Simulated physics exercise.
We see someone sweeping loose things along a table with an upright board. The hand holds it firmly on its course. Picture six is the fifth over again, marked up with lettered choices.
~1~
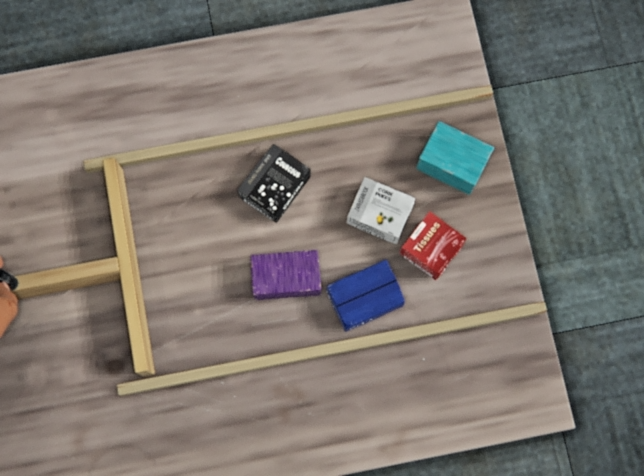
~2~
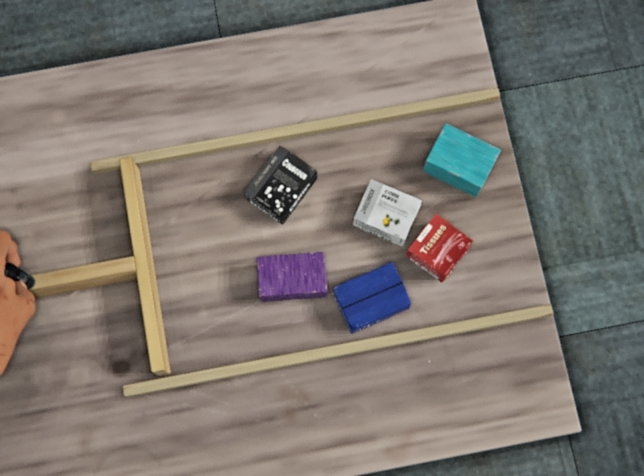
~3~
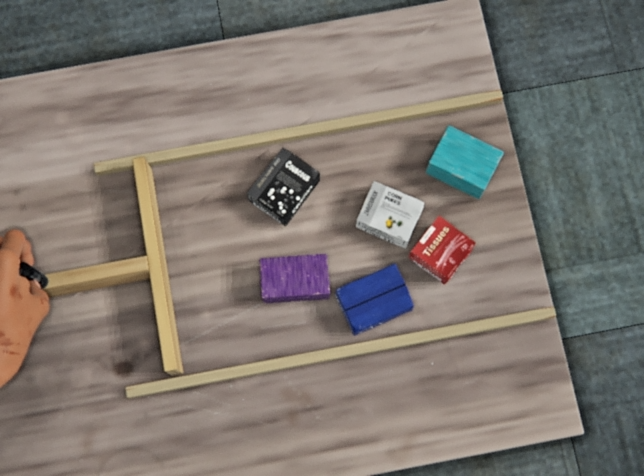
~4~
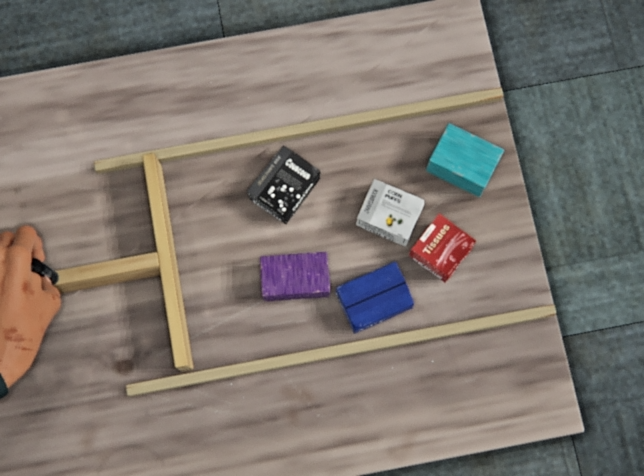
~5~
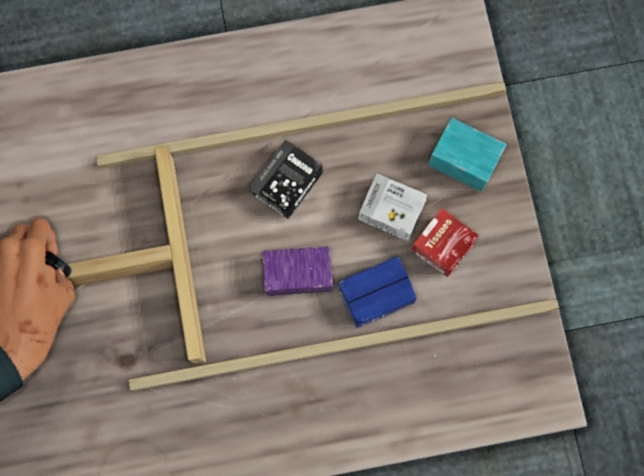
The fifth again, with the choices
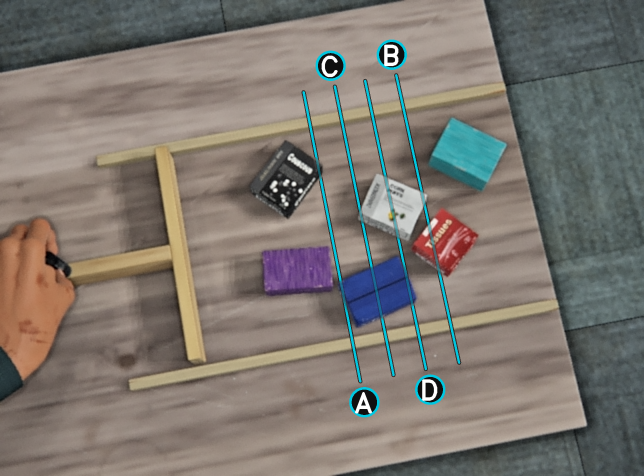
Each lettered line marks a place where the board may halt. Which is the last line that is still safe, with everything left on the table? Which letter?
It should halt at B.
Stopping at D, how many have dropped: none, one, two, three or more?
In all, none.
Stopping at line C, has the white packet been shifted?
Yes.
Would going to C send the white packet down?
No.
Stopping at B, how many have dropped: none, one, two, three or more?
In all, none.
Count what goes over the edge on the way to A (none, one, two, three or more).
In all, none.
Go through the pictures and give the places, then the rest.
In the first picture, blue box (366, 296); board (124, 262); black packet (275, 183).
In the second picture, board (141, 262); turquoise block (461, 161).
In the third picture, board (154, 261); white packet (390, 215).
In the fourth picture, board (165, 257); black packet (285, 185).
In the fifth picture, board (177, 250); turquoise block (466, 155); purple block (298, 271); white packet (393, 208).
On the marked copy, A at (331, 232); B at (427, 214); C at (363, 226); D at (395, 220).
Following B. Soon after the start, board (267, 234); blue box (386, 292); black packet (302, 175).
Later, board (358, 217); turquoise block (472, 150); red box (465, 236).
In the end, board (425, 204); red box (526, 233); turquoise block (496, 126); nothing has fallen.
As for the rest, A is safe but short; C is safe but short; D is safe but short.
